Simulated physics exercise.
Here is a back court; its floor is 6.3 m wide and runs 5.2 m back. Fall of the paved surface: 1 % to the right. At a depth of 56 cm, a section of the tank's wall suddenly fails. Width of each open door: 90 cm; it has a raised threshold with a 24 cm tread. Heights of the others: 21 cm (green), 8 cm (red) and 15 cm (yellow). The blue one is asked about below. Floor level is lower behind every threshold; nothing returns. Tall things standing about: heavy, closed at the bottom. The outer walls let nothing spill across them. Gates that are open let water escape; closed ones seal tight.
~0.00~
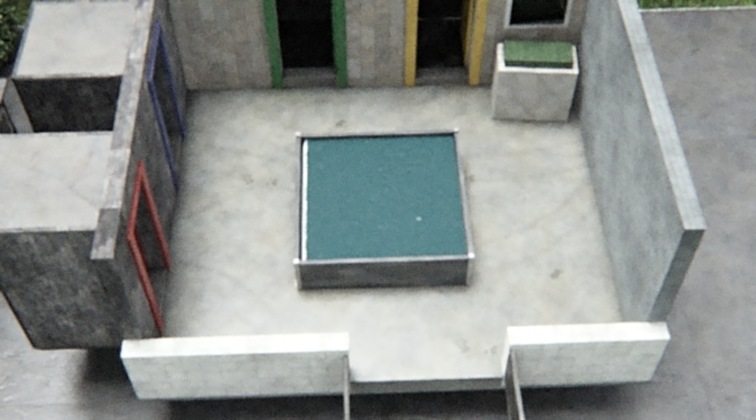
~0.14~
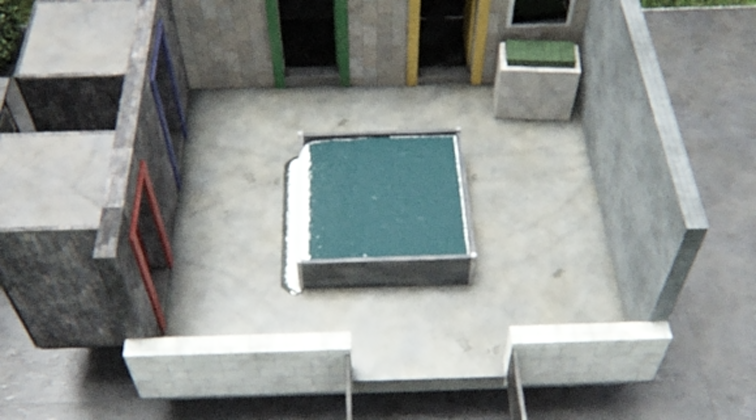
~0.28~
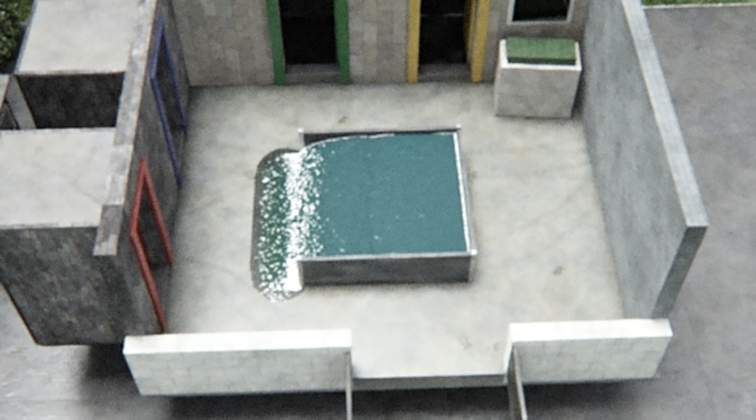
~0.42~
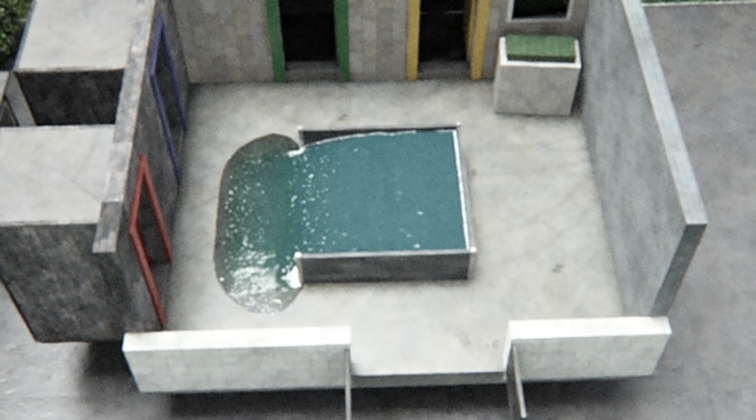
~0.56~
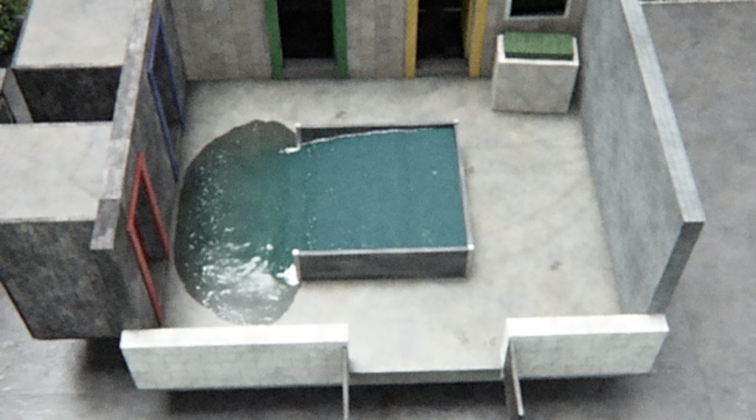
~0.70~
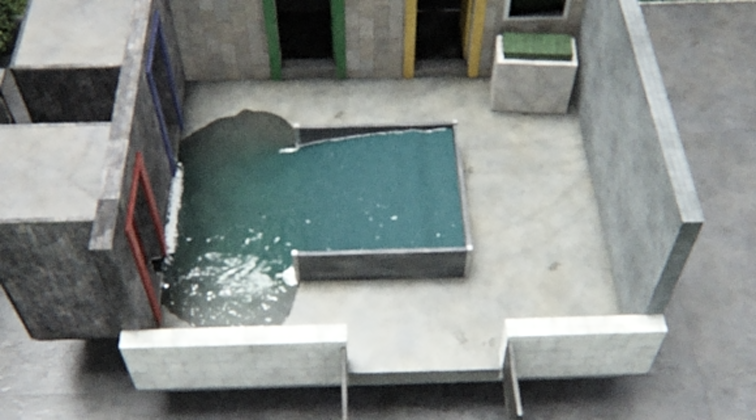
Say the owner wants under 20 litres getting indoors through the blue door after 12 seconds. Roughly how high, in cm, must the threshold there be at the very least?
At the very least some 23 cm.
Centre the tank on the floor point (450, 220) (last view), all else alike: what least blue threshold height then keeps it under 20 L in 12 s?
Close to 19 cm would do it.
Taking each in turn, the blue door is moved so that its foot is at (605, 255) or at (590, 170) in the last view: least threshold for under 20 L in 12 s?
In turn: About 12.0 cm, about 11.5 cm.
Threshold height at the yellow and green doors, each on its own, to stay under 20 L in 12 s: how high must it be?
Roughly 7.0 cm for the yellow door and roughly 8.5 cm for the green door.
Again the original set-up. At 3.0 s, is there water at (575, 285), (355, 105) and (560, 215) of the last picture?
First bone-dry, second wet through, third bone-dry.
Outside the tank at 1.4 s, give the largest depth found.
It gets to close to 38 centimetres there.
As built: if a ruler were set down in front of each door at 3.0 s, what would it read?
Lab note, depth in cm: Green 10; red 23; yellow 0; blue 23.
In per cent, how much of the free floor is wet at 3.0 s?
Around 45 per cent of the floor.
After 1.4 s water covers 30 % of the floor, deepest (38 cm) near (184, 219); 27 cm at the blue door, 3 litres in over its 21 cm threshold.
After 3.0 s water covers 45 % of the floor, deepest (36 cm) near (187, 87); 23 cm at the blue door, 33 litres in over its 21 cm threshold.
After 12.0 s water covers 95 % of the floor, deepest (13 cm) near (582, 182); 3 cm at the blue door, 36 litres in over its 21 cm threshold.
At the blue door as built, the water arrived by 0.7 s and peaked near 29 cm at 2.0 s.
Run again over the same 12 s with other heights there, 36 litres in over 21 cm, 4 litres over 28 cm. The limit of 20 litres is kept from about 23 cm up.
